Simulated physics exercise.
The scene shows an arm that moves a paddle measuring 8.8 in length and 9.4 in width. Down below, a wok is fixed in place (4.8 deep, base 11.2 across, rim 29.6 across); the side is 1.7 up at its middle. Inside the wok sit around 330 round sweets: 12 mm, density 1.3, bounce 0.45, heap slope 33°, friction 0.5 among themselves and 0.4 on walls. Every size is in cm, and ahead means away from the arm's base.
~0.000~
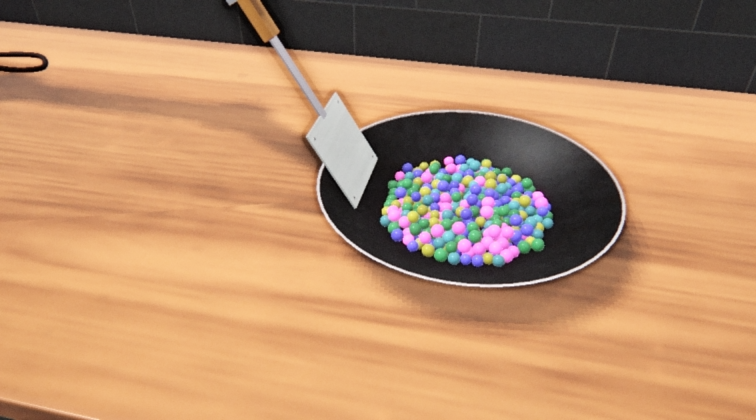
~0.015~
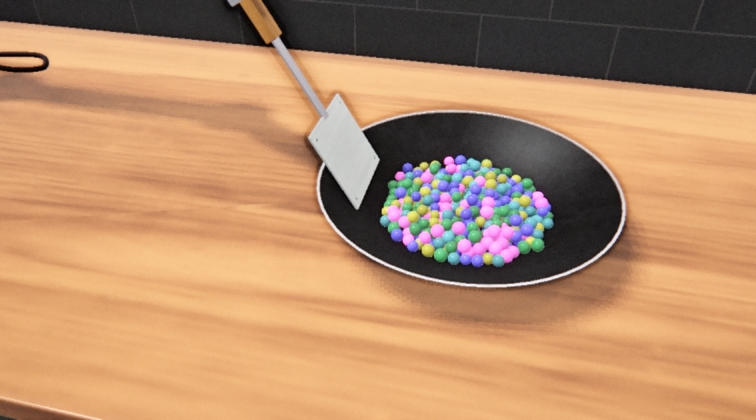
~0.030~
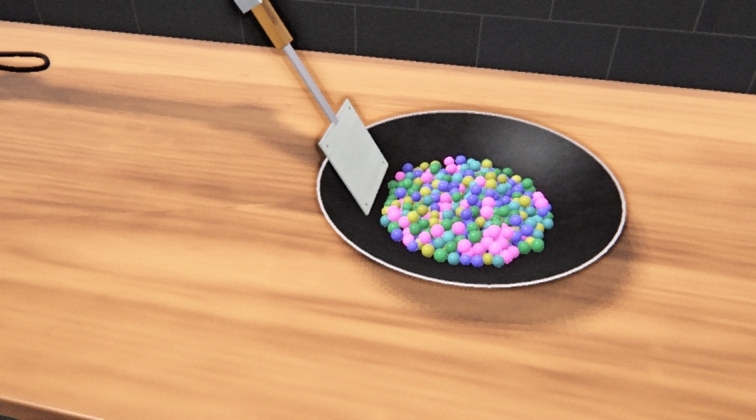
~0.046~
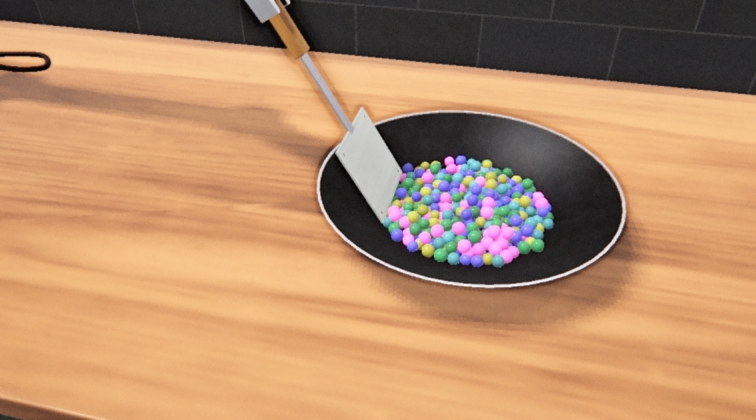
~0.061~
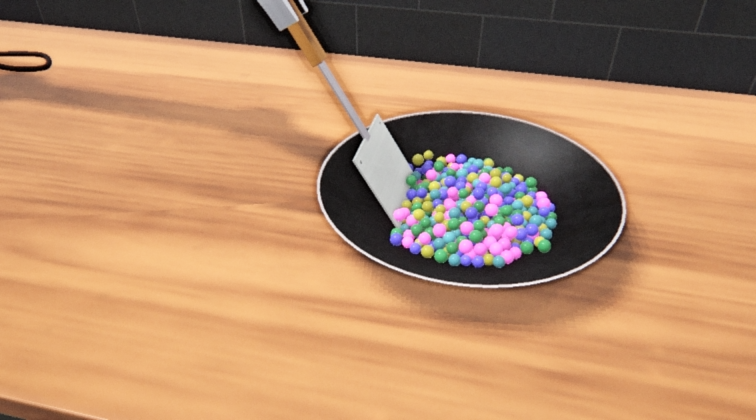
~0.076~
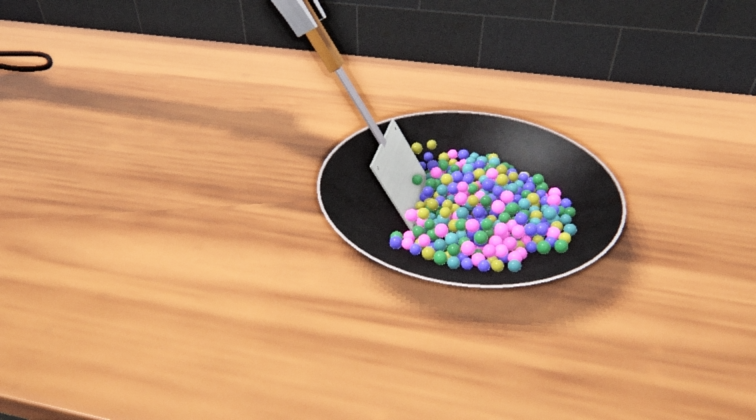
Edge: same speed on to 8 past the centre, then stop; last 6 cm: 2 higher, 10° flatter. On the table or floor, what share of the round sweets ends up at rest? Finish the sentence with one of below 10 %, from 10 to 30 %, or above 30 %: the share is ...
The share is above 30 %.
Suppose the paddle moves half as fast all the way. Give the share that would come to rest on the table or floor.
Then around 10 percent would finish on the table or floor.
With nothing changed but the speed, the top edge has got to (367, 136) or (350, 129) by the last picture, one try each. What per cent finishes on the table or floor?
I'd estimate some 25 and 5 in a hundred.
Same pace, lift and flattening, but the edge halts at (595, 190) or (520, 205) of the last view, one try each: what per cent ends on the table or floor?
Estimates, in order: 60 % and 15 %.
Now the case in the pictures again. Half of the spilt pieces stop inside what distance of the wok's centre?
Estimate: Near 28 cm.
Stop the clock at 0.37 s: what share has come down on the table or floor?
It is near 35 percent.
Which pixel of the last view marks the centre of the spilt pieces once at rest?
Roughly at (733, 258) in the final view.
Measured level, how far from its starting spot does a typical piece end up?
The value is roughly 11 cm.
After 0.11 s, sloping 59°, highest piece 6 above the table; 332 in the wok.
After 0.15 s, sloping 56°, highest piece 7 above the table; 323 in the wok, 9 on the blade or in flight.
After 0.37 s, sloping 49°, highest piece 6 above the table; 194 in the wok, 115 on the table or floor, 23 on the blade or in flight.
After 1.42 s, sloping 49°, highest piece 4 above the table; 194 in the wok, 138 on the table or floor.
At rest, 194 in the wok, 138 on the table or floor. That is 42 % on the table or floor.
